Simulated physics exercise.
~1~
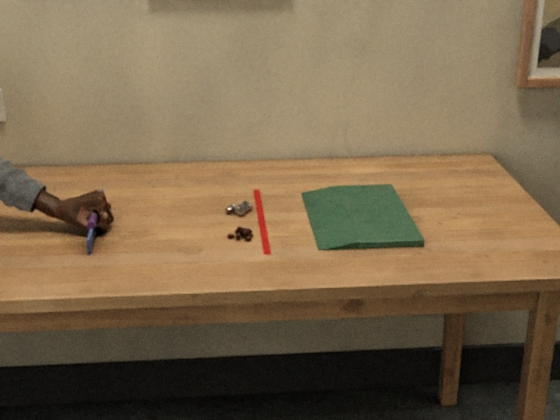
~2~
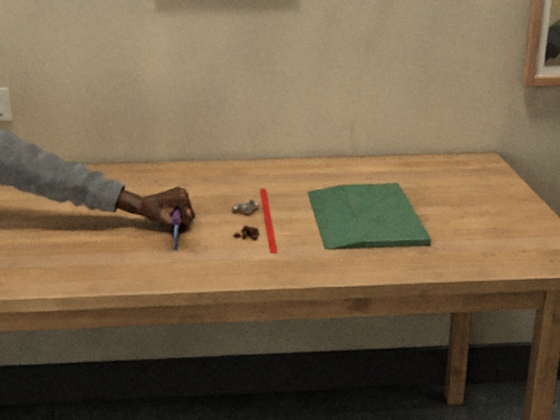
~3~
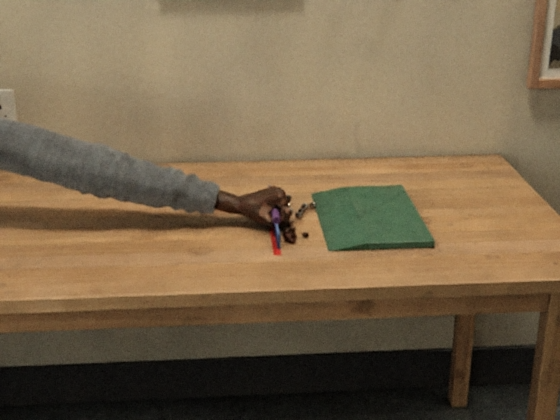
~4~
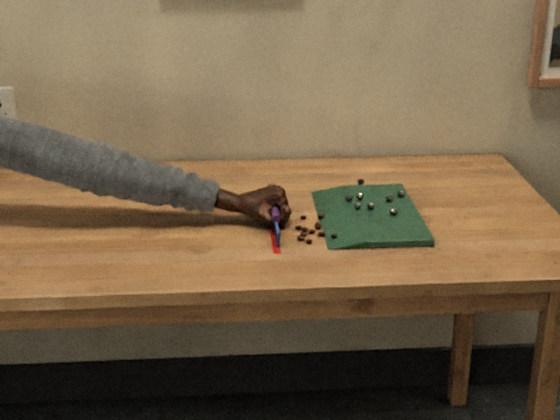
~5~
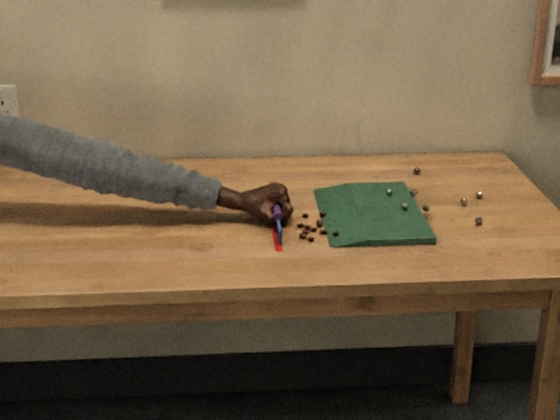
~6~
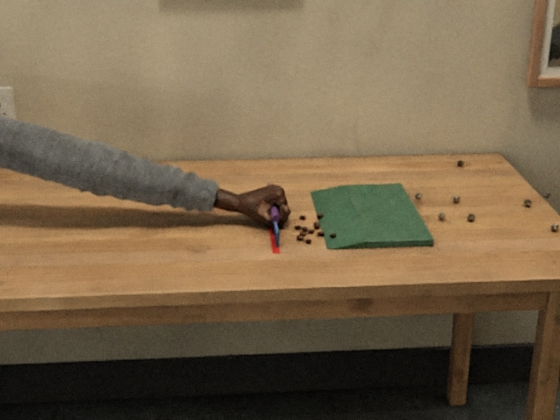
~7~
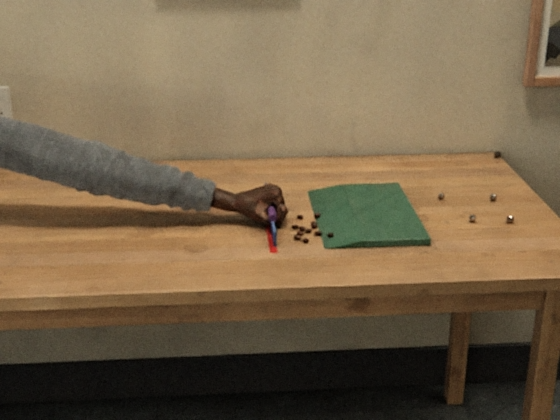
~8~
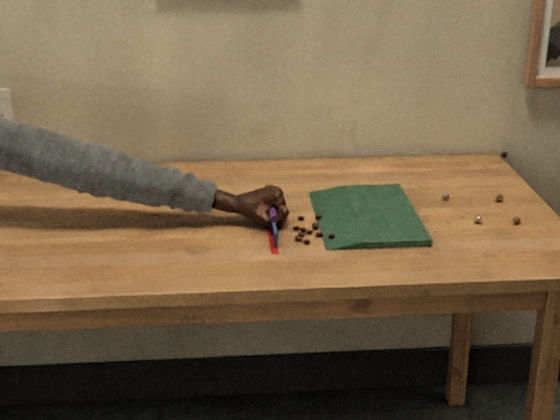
Hand pushing two small clusters of beads rightward and stopping at red tape, far cluster rolling over green slab, near cluster mostly stopping short.
